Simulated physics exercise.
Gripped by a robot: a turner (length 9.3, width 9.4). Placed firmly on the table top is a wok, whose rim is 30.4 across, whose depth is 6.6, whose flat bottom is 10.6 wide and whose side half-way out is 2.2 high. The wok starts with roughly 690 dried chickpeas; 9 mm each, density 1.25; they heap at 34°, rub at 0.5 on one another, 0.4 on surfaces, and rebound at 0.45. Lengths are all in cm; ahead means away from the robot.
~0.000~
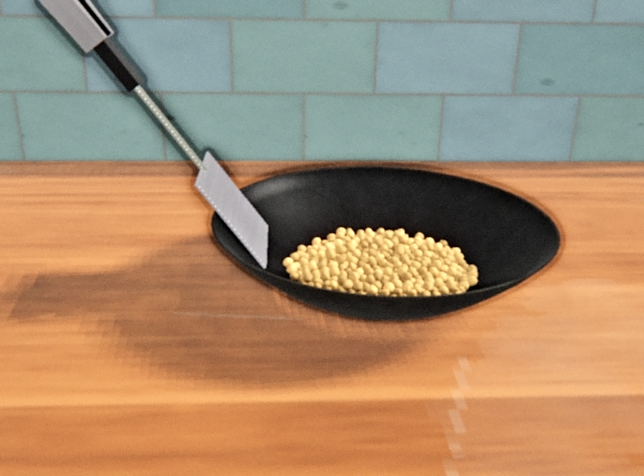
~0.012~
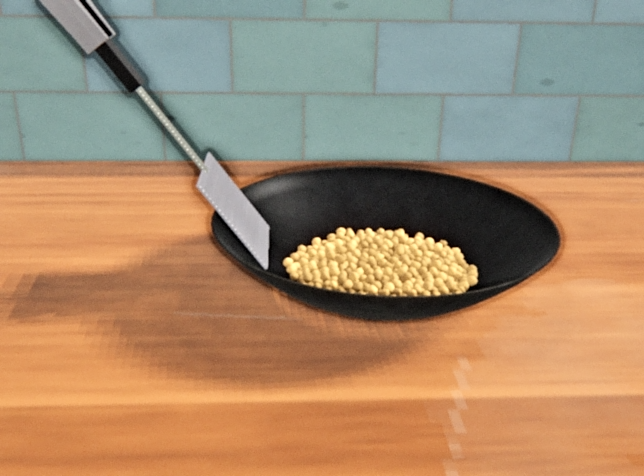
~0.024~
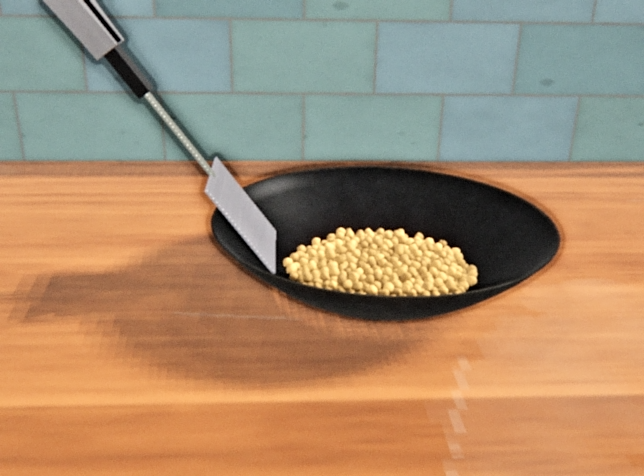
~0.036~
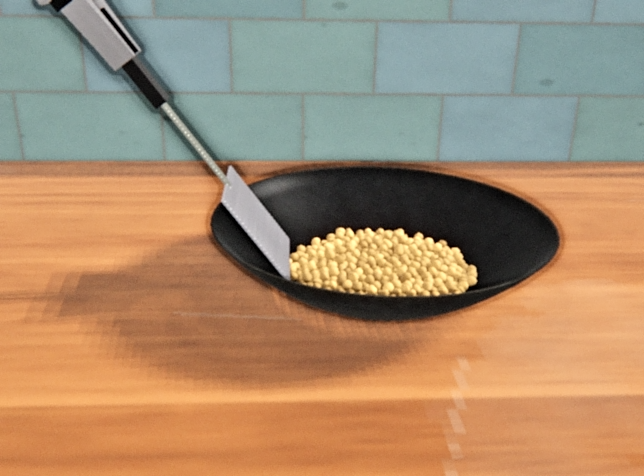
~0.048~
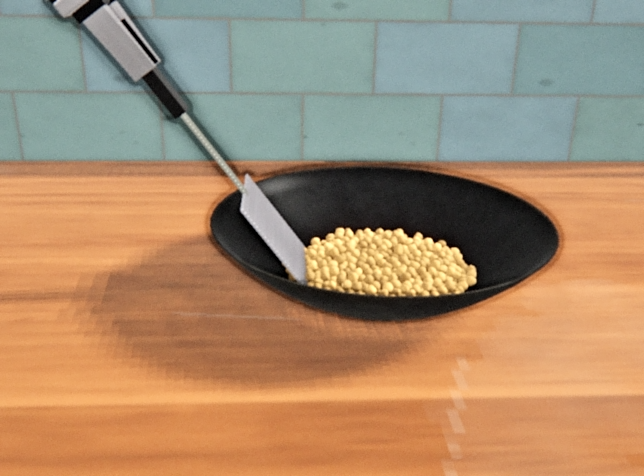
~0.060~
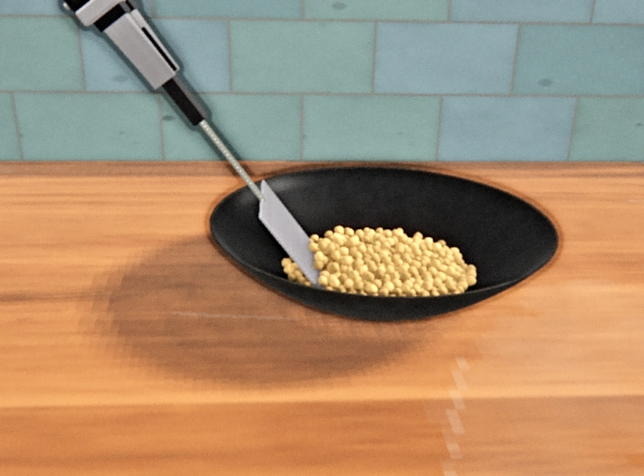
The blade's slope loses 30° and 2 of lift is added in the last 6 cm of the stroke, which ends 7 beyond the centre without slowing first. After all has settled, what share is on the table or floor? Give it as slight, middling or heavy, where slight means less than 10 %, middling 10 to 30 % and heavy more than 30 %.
Middling.
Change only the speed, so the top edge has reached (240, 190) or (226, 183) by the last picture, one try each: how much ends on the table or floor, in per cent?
That comes to some 0 and some 0 percent, in that order.
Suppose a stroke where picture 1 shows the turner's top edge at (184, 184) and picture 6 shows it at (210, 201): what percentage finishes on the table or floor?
My guess would be close to 0 per cent.
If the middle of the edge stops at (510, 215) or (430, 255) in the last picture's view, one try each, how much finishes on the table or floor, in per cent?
45 % and 0 %.
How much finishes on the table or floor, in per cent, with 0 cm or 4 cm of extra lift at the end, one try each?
Try one gives about 10 in a hundred, try two about 20 in a hundred.
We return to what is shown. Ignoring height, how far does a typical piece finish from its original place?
The answer is about 5 cm.
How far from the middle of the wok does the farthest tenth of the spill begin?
I'd estimate close to 50 centimetres.
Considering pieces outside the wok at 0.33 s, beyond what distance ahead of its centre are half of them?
The distance is around 18 cm.
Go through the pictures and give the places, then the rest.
In the first frame, turner top edge at (202, 167), sloping 54°; upper third of the load around (384, 262), from x 290 to 475, top at y 235; 686 in the wok.
In the second frame, turner top edge at (203, 168), sloping 54°; upper third of the load around (384, 262), from x 290 to 475, top at y 235.
In the third frame, turner top edge at (211, 173), sloping 54°; upper third of the load around (384, 262), from x 290 to 475, top at y 235.
In the fourth frame, turner top edge at (226, 182), sloping 54°; upper third of the load around (383, 262), from x 290 to 470, top at y 235.
In the fifth frame, turner top edge at (244, 191), sloping 54°; upper third of the load around (383, 262), from x 285 to 470, top at y 235.
In the sixth frame, turner top edge at (262, 198), sloping 54°; upper third of the load around (379, 259), from x 285 to 470, top at y 230; 686 in the wok.
After 0.09 s, sloping 54°, highest piece 9 above the table; 686 in the wok.
After 0.12 s, sloping 46°, highest piece 12 above the table; 685 in the wok, 1 on the blade or in flight.
After 0.33 s, sloping 24°, highest piece 12 above the table; 585 in the wok, 20 on the table or floor, 81 on the blade or in flight.
After 1.38 s, sloping 24°, highest piece 5 above the table; 582 in the wok, 104 on the table or floor.
At rest, 582 in the wok, 104 on the table or floor. That is 15 % on the table or floor.
